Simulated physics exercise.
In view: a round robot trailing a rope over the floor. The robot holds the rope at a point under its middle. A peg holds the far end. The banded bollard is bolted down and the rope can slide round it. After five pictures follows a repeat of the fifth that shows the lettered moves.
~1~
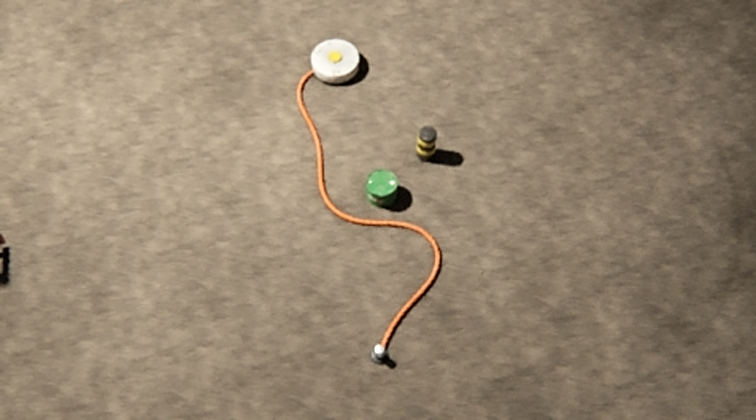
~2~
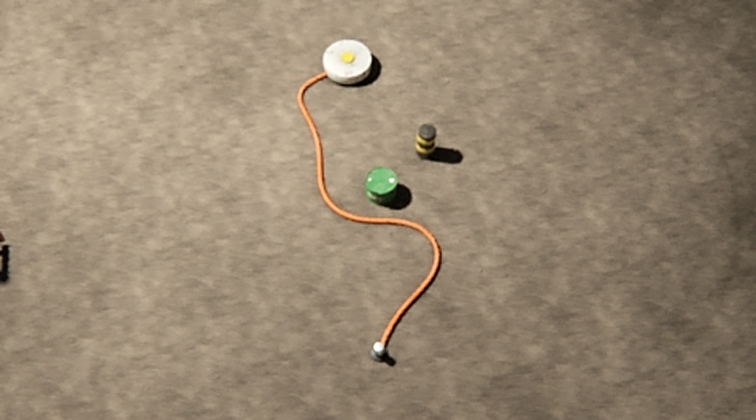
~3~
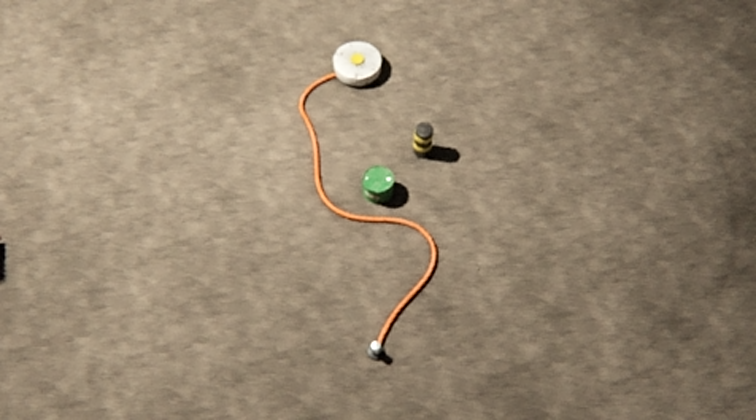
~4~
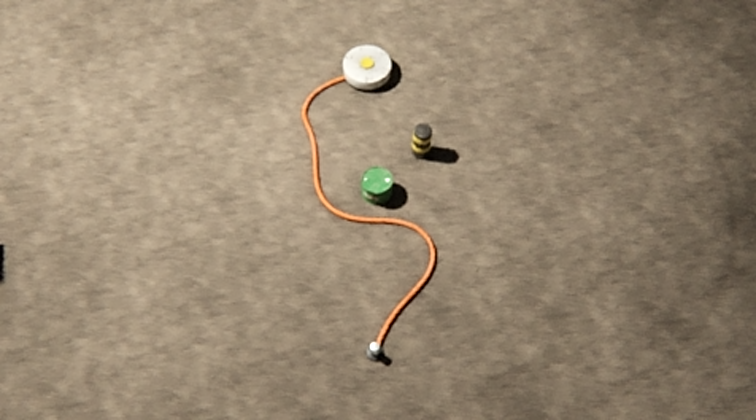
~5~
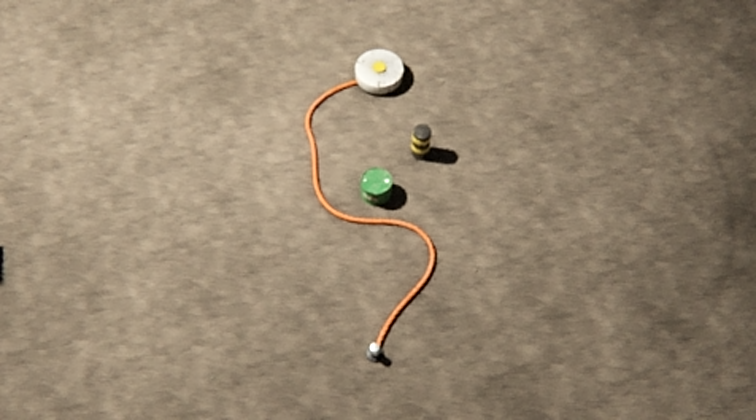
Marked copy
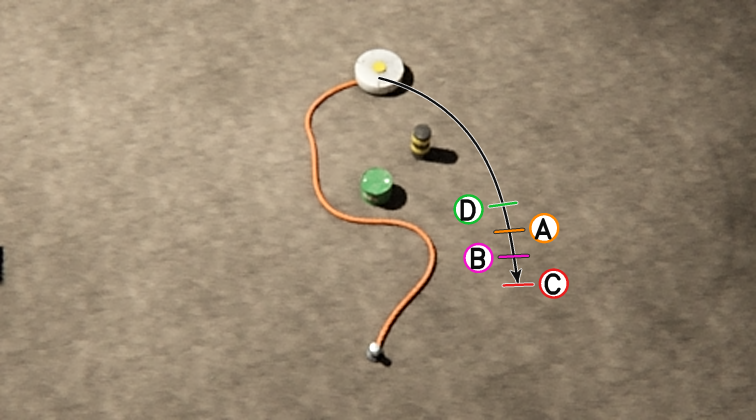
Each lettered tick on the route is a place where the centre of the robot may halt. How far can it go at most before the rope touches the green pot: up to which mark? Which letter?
At D, and not beyond.
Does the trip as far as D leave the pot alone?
Yes.
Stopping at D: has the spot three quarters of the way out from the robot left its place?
No.
On the marked copy, A at (509, 231); B at (514, 256); C at (518, 285); D at (503, 205); the route from (379, 78) via (484, 156) to (518, 283).
Taking D. A third of the way, robot (440, 100), middle of the rope (342, 217).
Two thirds of the way, robot (483, 148), middle of the rope (342, 217).
When it is over, robot (504, 200), middle of the rope (346, 213); only the bollard has been touched, if anything.
As for the rest, A brings the rope against the pot; B brings the rope against the pot; C brings the rope against the pot.
